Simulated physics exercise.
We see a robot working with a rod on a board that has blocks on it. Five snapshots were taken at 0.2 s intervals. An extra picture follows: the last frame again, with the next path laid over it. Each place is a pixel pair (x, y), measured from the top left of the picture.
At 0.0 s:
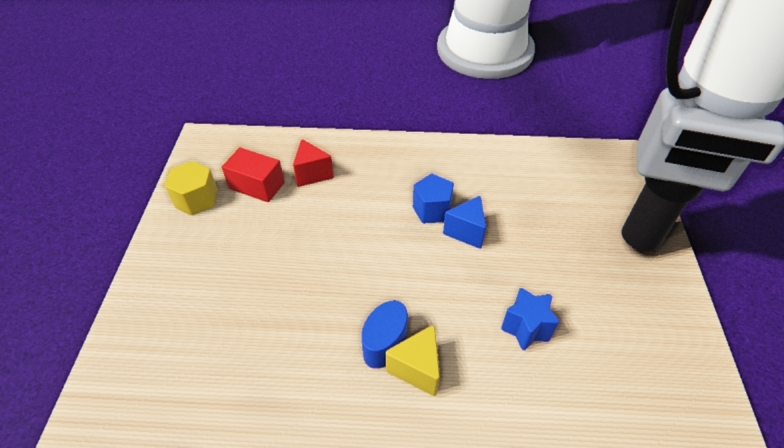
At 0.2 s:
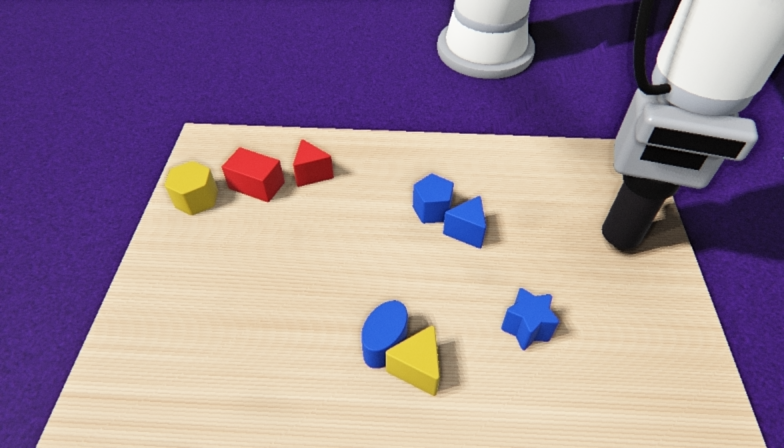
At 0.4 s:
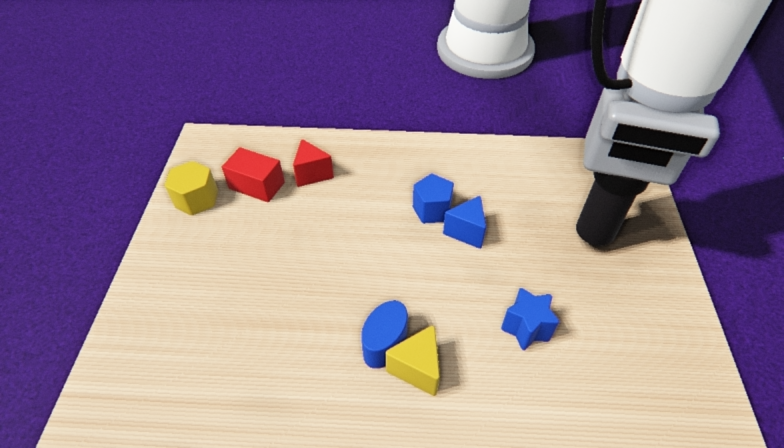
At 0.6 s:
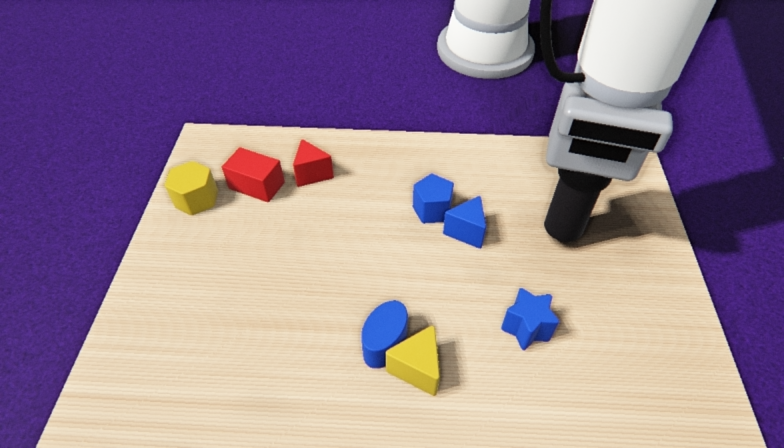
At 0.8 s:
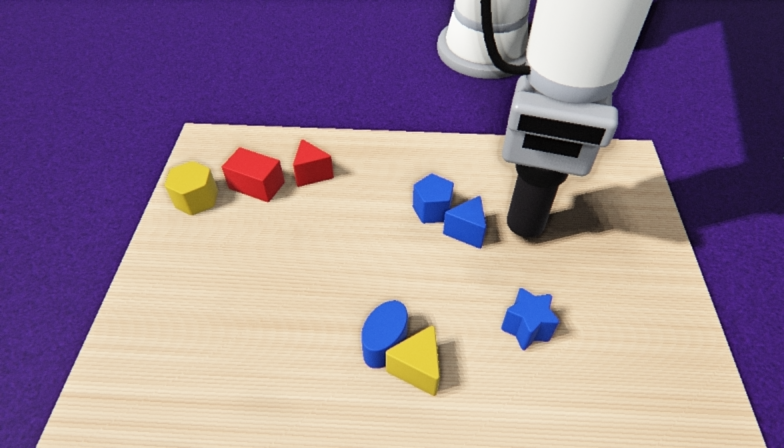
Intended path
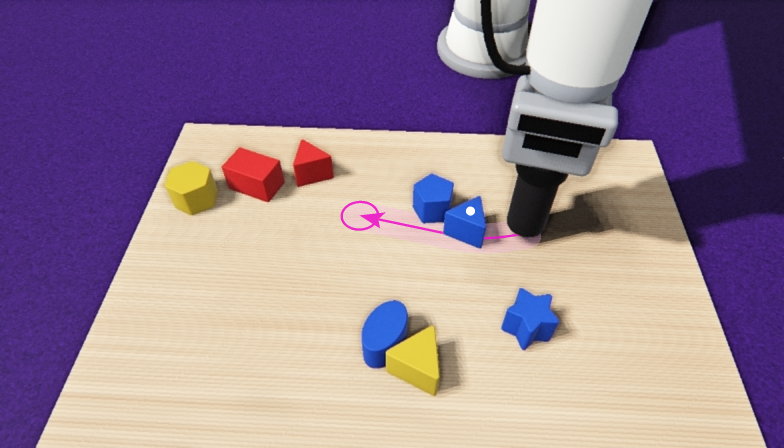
At first, a robot arm holds a black rod near the right edge of a wooden board scattered with blue, red and yellow blocks. The arm then slides the rod steadily left across the upper part of the board, ending just right of the blue triangular block, while every block stays still.
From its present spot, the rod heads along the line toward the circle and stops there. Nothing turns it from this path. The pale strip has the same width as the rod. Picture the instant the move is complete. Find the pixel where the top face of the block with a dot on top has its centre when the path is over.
Its top centre is at about (332, 180).
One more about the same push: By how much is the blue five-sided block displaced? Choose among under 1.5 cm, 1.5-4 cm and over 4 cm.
It will move between 1.5 and 4 cm.
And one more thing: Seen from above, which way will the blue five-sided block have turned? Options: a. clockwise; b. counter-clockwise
That would be a.
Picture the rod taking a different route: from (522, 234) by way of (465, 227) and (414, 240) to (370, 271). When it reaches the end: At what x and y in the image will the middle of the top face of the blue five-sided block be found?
It will end up at (415, 183).
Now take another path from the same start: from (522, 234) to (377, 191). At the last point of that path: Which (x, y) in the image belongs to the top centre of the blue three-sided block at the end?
I expect it at (440, 213).
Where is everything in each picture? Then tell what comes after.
The first picture shows rod's lower end (641, 236); red three-sided block (309, 152); blue five-sided block (435, 188); blue three-sided block (470, 211).
The second picture shows rod (621, 234); blocks still.
The third picture shows rod (595, 231); blocks still.
The fourth picture shows rod (563, 227); blocks still.
The fifth picture shows rod (525, 223); red three-sided block (309, 152); blue five-sided block (435, 188); blue three-sided block (470, 211).
Drawn move, from (522, 234) through (467, 237) and (413, 227) to (360, 215); the dot is on the blue three-sided block.
What follows on the original path. One third of the way, rod (468, 226); blue five-sided block (427, 183), turned 15° clockwise; blue three-sided block (438, 207), turned 20° clockwise.
Two thirds of the way, rod (412, 215); blue five-sided block (411, 174), turned 85° clockwise; blue three-sided block (382, 194), turned 40° clockwise.
At the end, rod (359, 204); red three-sided block still; blue five-sided block (410, 174), turned 85° clockwise; blue three-sided block (332, 180), turned 45° clockwise.
